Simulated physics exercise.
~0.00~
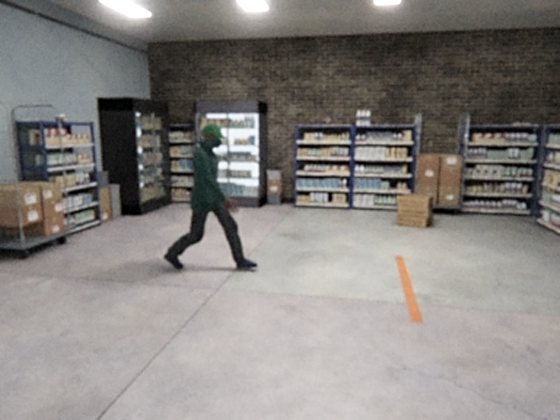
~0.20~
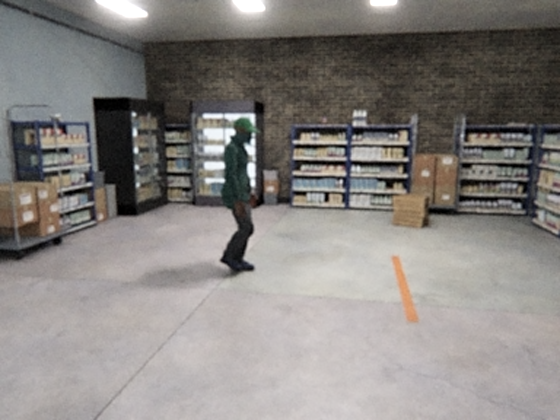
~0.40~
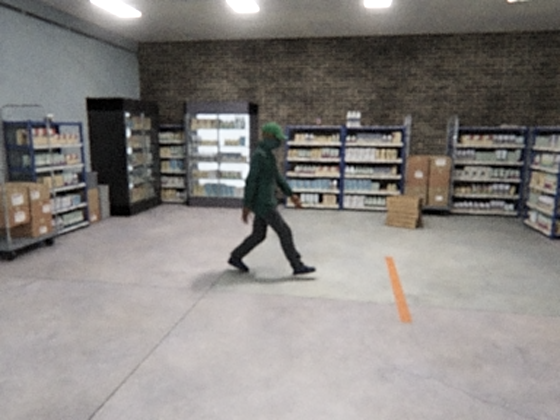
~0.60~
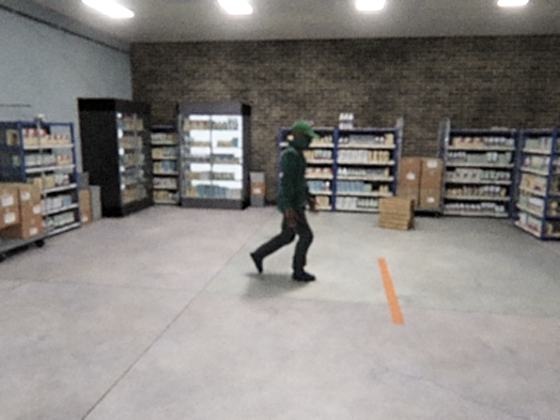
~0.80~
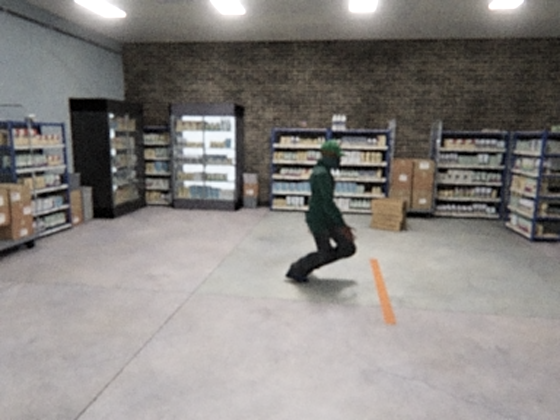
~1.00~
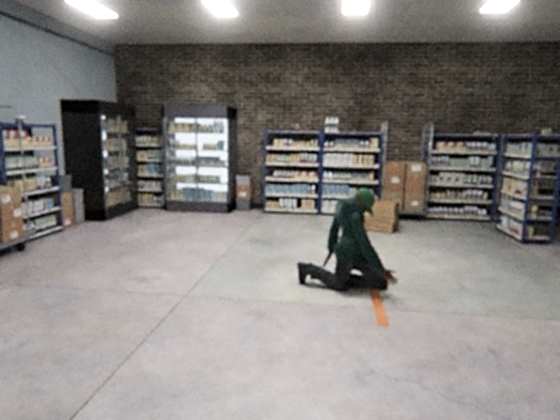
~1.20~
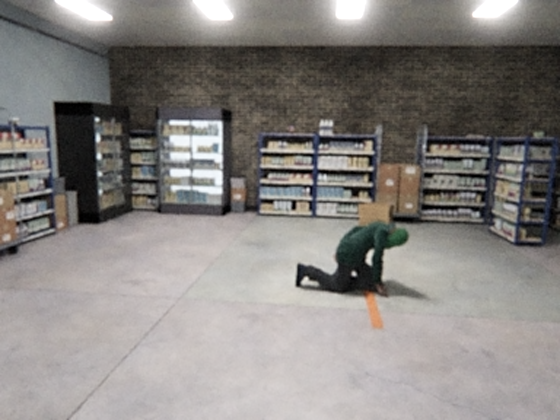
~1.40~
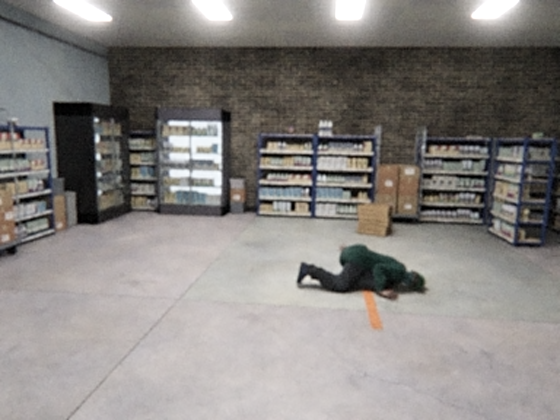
In a storeroom lined with stocked shelves, a person in a green cap and dark green top strode right toward an orange floor stripe, sank to their knees, then pitched forward and ended face down with head and chest past the stripe.
